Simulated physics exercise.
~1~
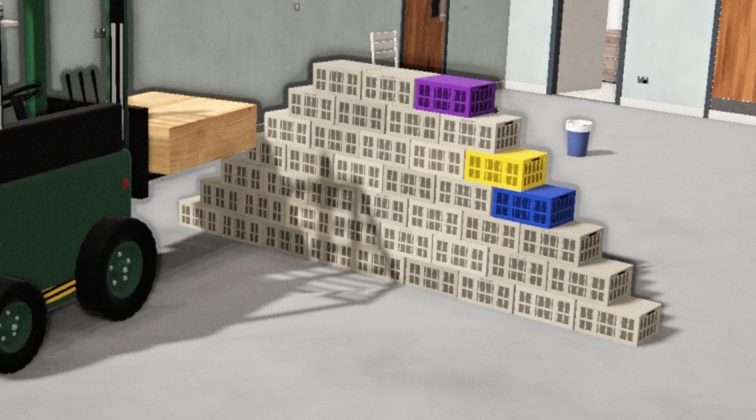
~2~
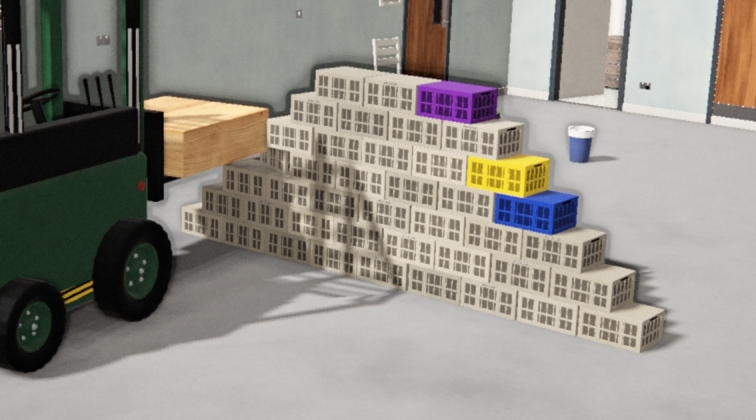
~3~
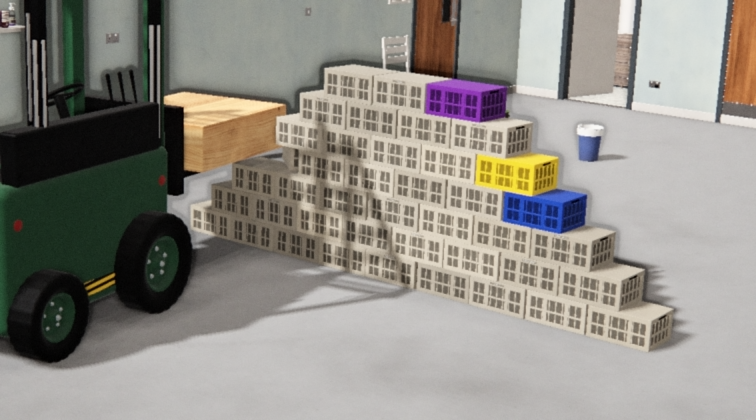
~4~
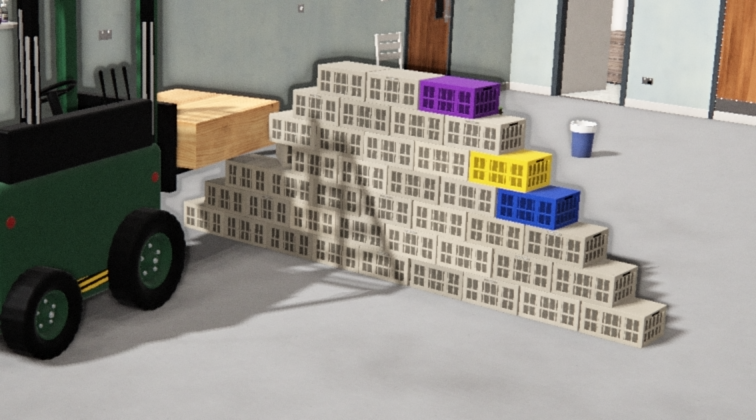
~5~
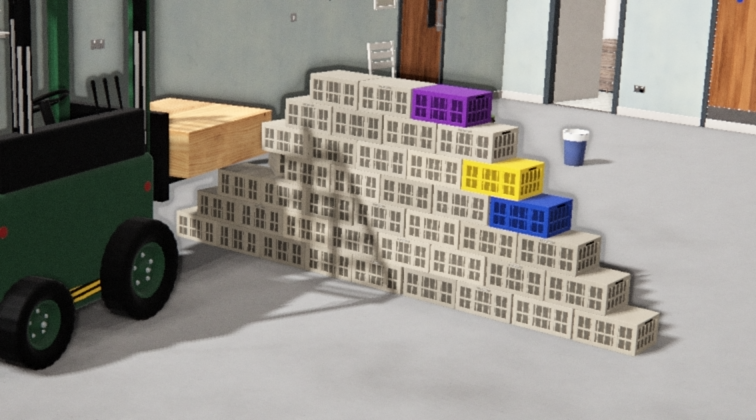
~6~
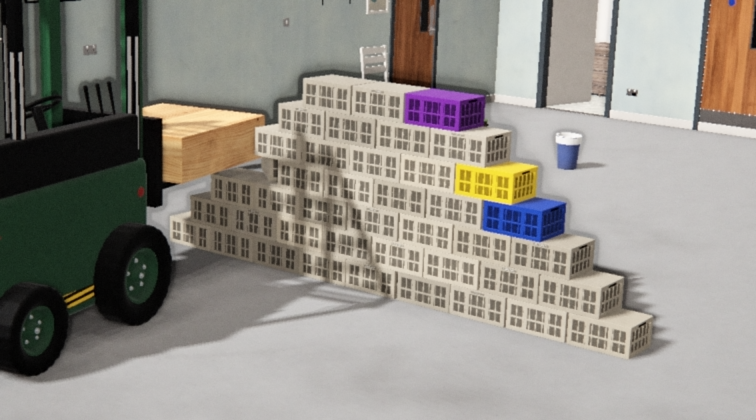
In a pale grey room with wooden doors along the back, a slightly swaying view looks down on a wall of closed cream crates, stepped in at both ends. A purple crate sits at the right end of the top row, with a yellow one and a blue one lower on the right-hand steps. At left, a dark green lift truck holds a light wooden case on raised forks. The truck rolls a short way right, bringing the case up to the wall's left side, then stops. The stack stays standing, and the three coloured crates keep their places.
